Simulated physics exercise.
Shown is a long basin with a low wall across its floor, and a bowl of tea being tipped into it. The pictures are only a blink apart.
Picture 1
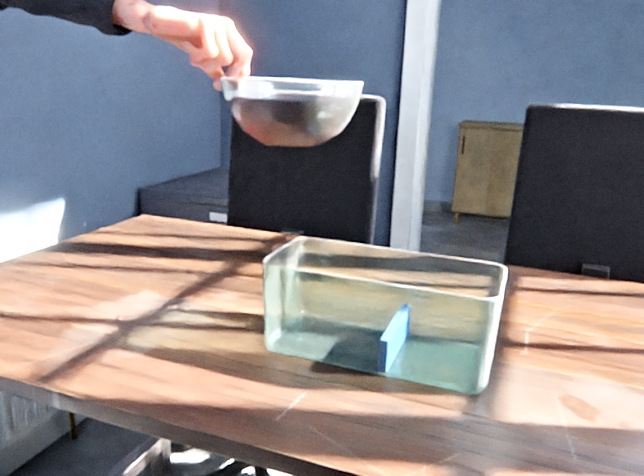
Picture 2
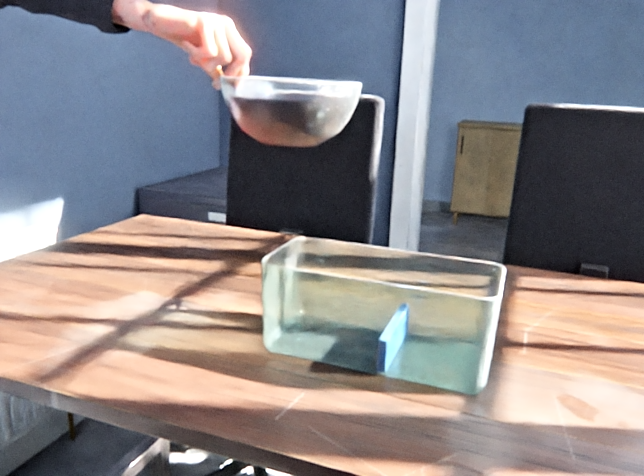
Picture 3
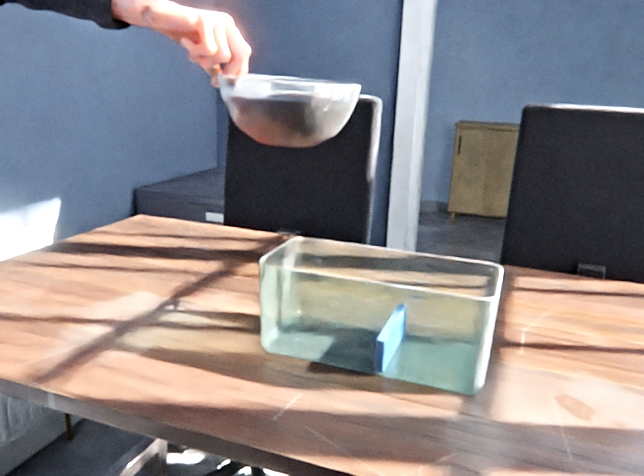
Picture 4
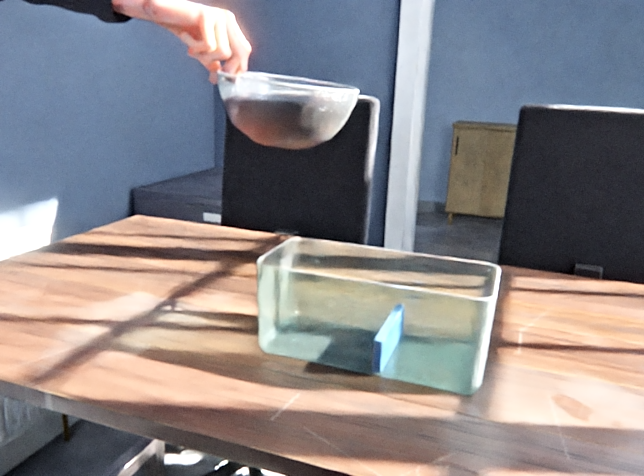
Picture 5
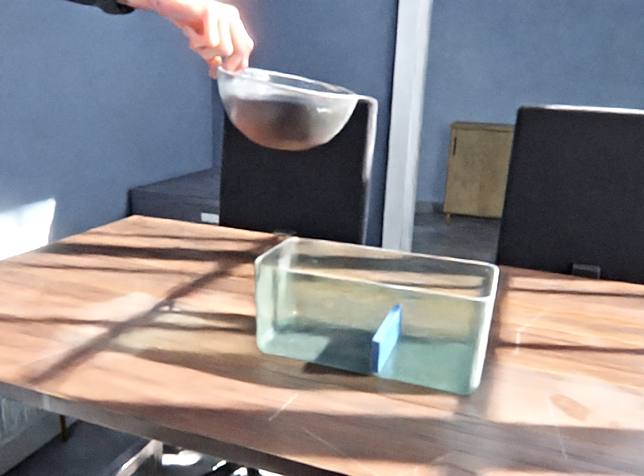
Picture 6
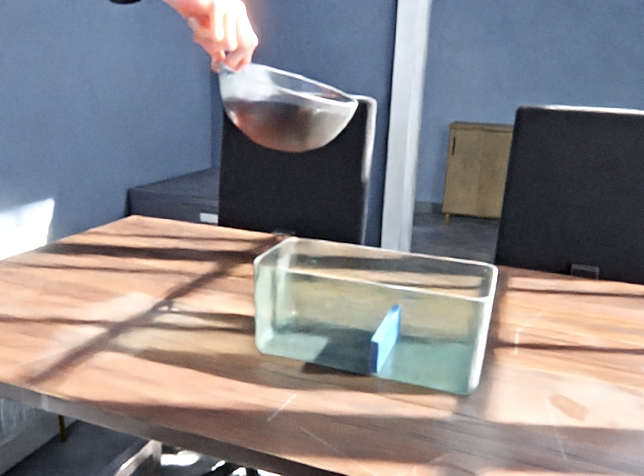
The video shows a hand holding a clear bowl of dark liquid above a long glass basin with a low blue wall on a wooden table, then gradually tilting the bowl so its right rim lowers slightly.
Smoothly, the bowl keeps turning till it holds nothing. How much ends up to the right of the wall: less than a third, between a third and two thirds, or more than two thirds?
Between a third and two thirds.
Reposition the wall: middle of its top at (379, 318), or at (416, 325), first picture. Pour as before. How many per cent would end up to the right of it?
65 % and 20 %, roughly.
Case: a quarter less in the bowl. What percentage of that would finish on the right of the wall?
I'd put it at around 35 %.
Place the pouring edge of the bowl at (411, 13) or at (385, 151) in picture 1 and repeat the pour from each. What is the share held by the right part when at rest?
Roughly 70 per cent, then roughly 60 per cent.
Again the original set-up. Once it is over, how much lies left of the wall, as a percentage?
Near 50 in a hundred.
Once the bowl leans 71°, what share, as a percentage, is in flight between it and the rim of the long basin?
I'd say some 45 per cent.
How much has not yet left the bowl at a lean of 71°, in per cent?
I'd reckon near 40 percent is still held at that tilt.
A moment on, the bowl is tipped part way and 40 per cent is still to pour, 4 is left of the wall and 10 right of it.
Next, the bowl is tipped right over and 1 per cent is still to pour, 42 is left of the wall and 47 right of it.
Then the bowl is tipped right over and 0 per cent is still to pour, 52 is left of the wall and 47 right of it.
Later the bowl is tipped right over and 0 per cent is still to pour, 52 is left of the wall and 47 right of it.
Finally, 52 per cent lies left of the wall, 47 right of it and 1 outside.
